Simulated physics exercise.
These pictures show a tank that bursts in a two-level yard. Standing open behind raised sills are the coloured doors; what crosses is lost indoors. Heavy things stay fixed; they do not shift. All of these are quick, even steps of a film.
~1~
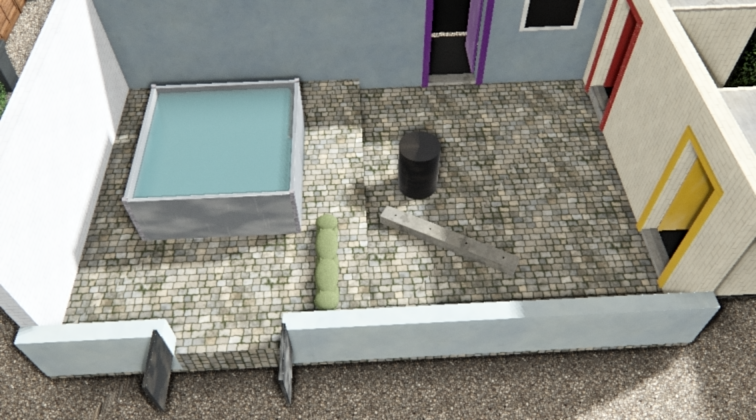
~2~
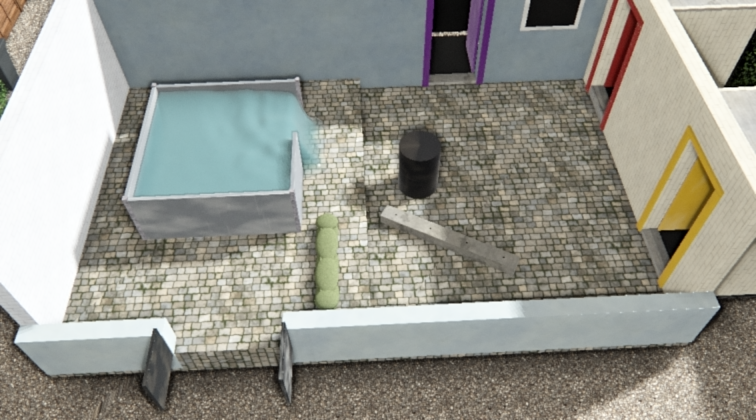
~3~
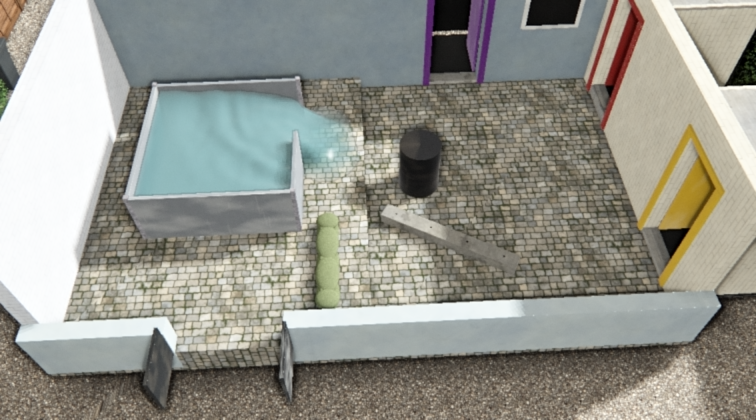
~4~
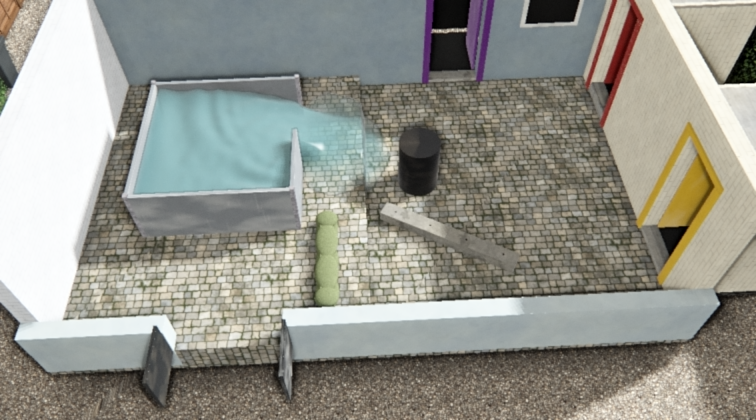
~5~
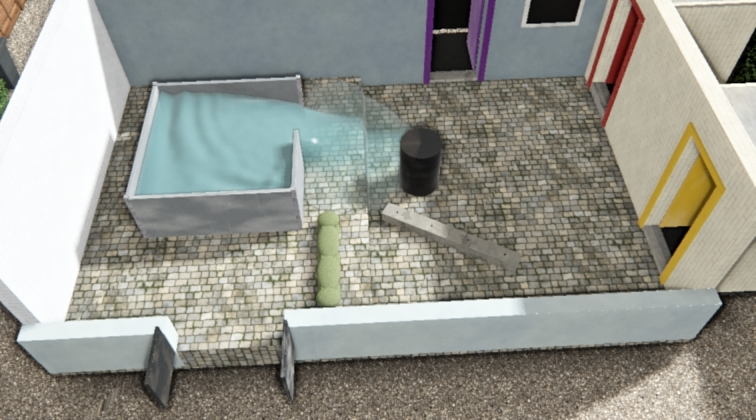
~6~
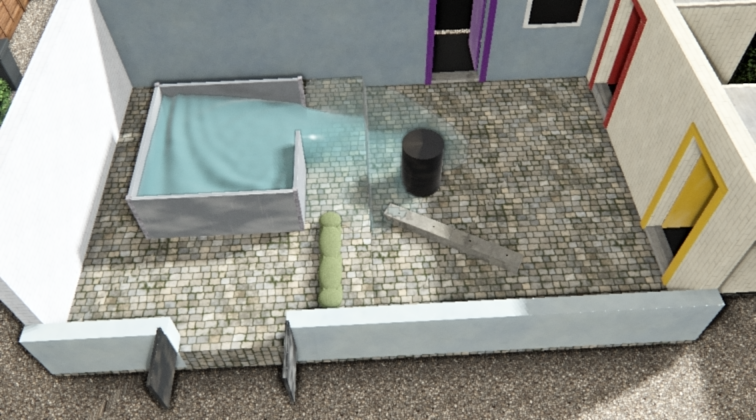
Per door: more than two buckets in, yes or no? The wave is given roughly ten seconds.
Yellow door yes, red door yes, purple door yes.
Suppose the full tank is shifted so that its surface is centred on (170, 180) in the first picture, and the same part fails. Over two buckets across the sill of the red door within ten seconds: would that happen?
The red one exceeds the limit.
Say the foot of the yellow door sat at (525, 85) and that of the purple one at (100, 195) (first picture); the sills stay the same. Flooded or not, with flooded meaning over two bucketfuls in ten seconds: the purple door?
The purple falls short.
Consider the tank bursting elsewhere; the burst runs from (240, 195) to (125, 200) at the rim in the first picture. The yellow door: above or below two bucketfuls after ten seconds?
Result - the yellow door misses the line.
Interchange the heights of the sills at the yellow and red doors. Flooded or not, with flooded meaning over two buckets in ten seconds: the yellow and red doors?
The yellow one lets less in; the red one floods.
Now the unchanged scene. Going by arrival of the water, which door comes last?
The yellow door.
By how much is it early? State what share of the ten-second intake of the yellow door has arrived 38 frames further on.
By my reckoning, 20 percent.
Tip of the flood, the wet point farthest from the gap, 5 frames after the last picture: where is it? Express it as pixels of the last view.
The front's farthest point is close to (589, 104).
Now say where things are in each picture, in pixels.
Still water in the open tank at (219, 140), in the first frame.
The front is at (306, 118), out from the gap at (299, 135), in the second frame.
Water pours out at (299, 135) and has run to (349, 167), in the third frame.
The front is at (384, 162), out from the gap at (299, 134), in the fourth frame.
Water pours out at (300, 135) and has run to a hidden place, in the fifth frame.
The front is at (462, 142), out from the gap at (302, 135), in the sixth frame.
A moment on, water covers 35 % of the floor; the yellow door not reached, the red door wet at the sill, nothing in, the purple door wet at the sill, nothing in.
Next, water covers 50 % of the floor; the yellow door not reached, the red door over two buckets in, the purple door over two buckets in.
Then, water covers 55 % of the floor; the yellow door under two buckets in, the red door far over two buckets in, the purple door over two buckets in.
Later, water covers 60 % of the floor; the yellow door over two buckets in, the red door far over two buckets in, the purple door far over two buckets in.
In the end, water covers 60 % of the floor; the yellow door far over two buckets in, the red door far over two buckets in, the purple door far over two buckets in.
